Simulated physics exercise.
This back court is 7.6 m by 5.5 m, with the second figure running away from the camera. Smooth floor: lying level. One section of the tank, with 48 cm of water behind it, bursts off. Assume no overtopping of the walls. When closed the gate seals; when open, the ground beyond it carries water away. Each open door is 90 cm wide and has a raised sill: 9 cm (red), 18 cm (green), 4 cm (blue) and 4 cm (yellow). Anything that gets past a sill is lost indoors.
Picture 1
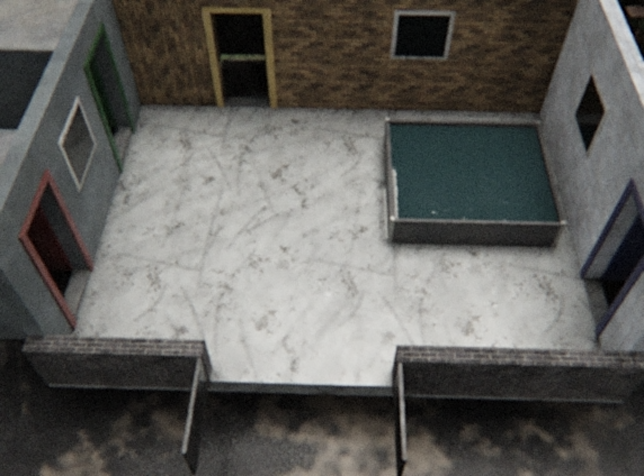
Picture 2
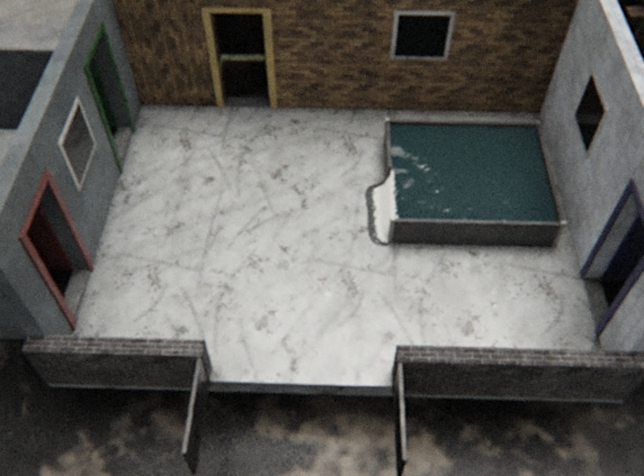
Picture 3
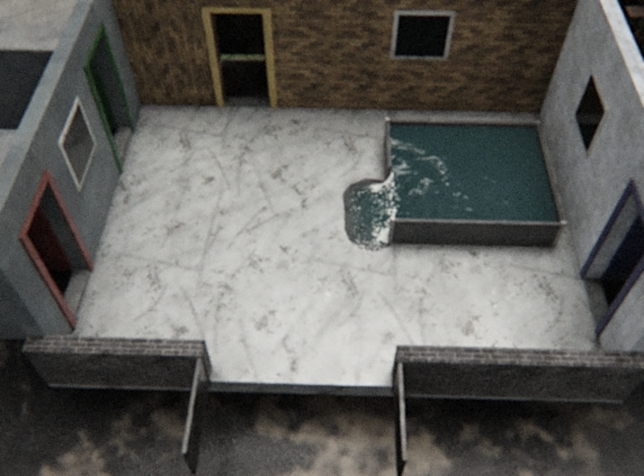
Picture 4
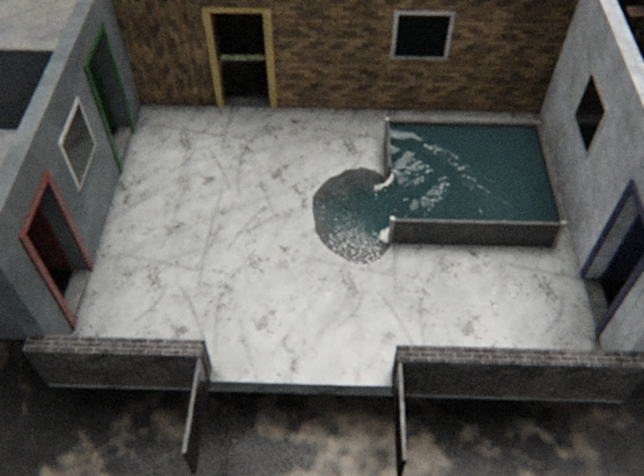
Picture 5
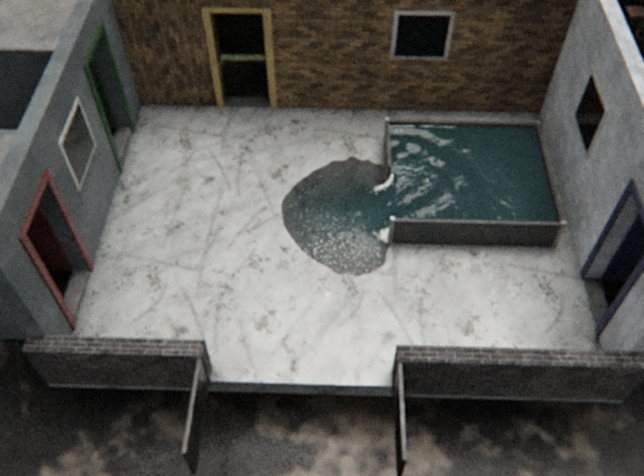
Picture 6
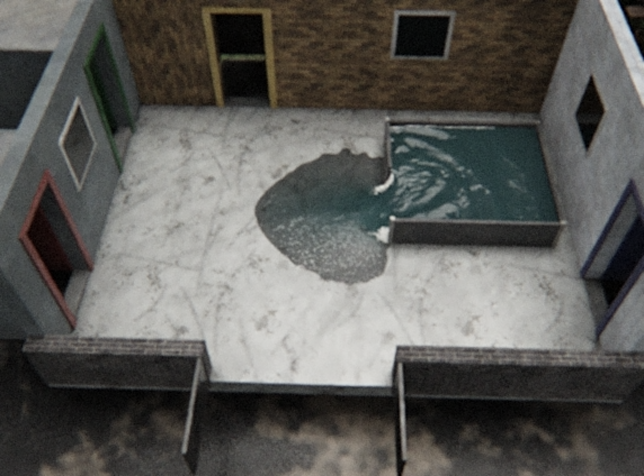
In a walled courtyard, water pours from the tank's left side and spreads leftward across the pale floor.
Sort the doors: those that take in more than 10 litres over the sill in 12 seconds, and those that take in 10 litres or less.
Sorted: The red door takes in more; the green door takes in 10 litres or less; the blue door takes in 10 litres or less; the yellow door takes in more.
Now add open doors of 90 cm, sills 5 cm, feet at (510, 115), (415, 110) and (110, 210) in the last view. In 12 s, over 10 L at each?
Well, the first is on the low side, the second is on the low side, and the third is on the high side.
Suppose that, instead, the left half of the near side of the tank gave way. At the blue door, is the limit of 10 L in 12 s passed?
Then blue exceeds it.
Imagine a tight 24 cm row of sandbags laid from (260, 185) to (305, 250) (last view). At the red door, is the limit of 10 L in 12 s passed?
Result at red: Limit not reached.
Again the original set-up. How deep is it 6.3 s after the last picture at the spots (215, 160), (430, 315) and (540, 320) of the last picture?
I'd read it as roughly 8, 0 and 0 cm, in that order.
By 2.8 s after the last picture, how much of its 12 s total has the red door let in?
Share: ~ 20 %.
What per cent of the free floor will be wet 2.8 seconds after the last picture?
Close to 55 in a hundred parts are wet.
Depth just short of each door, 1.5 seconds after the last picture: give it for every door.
Depths: Red door 1 cm, green door 2 cm, blue door 0 cm, yellow door 0 cm.
Then, 0.7 s after the last picture water covers 25 % of the floor and is deepest (28 cm) near (381, 229); red door not reached, green door not reached, blue door not reached, yellow door not reached.
Then, 1.5 s after the last picture water covers 45 % of the floor and is deepest (26 cm) near (381, 220); red door not reached, green door not reached, blue door not reached, yellow door not reached.
Then, 2.8 s after the last picture water covers 55 % of the floor and is deepest (26 cm) near (75, 327); red door 15 cm at the sill, 10 L in, green door 14 cm at the sill, 0 L in, blue door not reached, yellow door 6 cm at the sill, 0 L in.
Then, 6.3 s after the last picture water covers 60 % of the floor and is deepest (13 cm) near (205, 224); red door 9 cm at the sill, 51 L in, green door 10 cm at the sill, 0 L in, blue door not reached, yellow door 7 cm at the sill, 12 L in.
Then, 11.3 s after the last picture water covers 80 % of the floor and is deepest (10 cm) near (107, 222); red door 7 cm at the sill, 52 L in, green door 8 cm at the sill, 0 L in, blue door not reached, yellow door 7 cm at the sill, 46 L in.
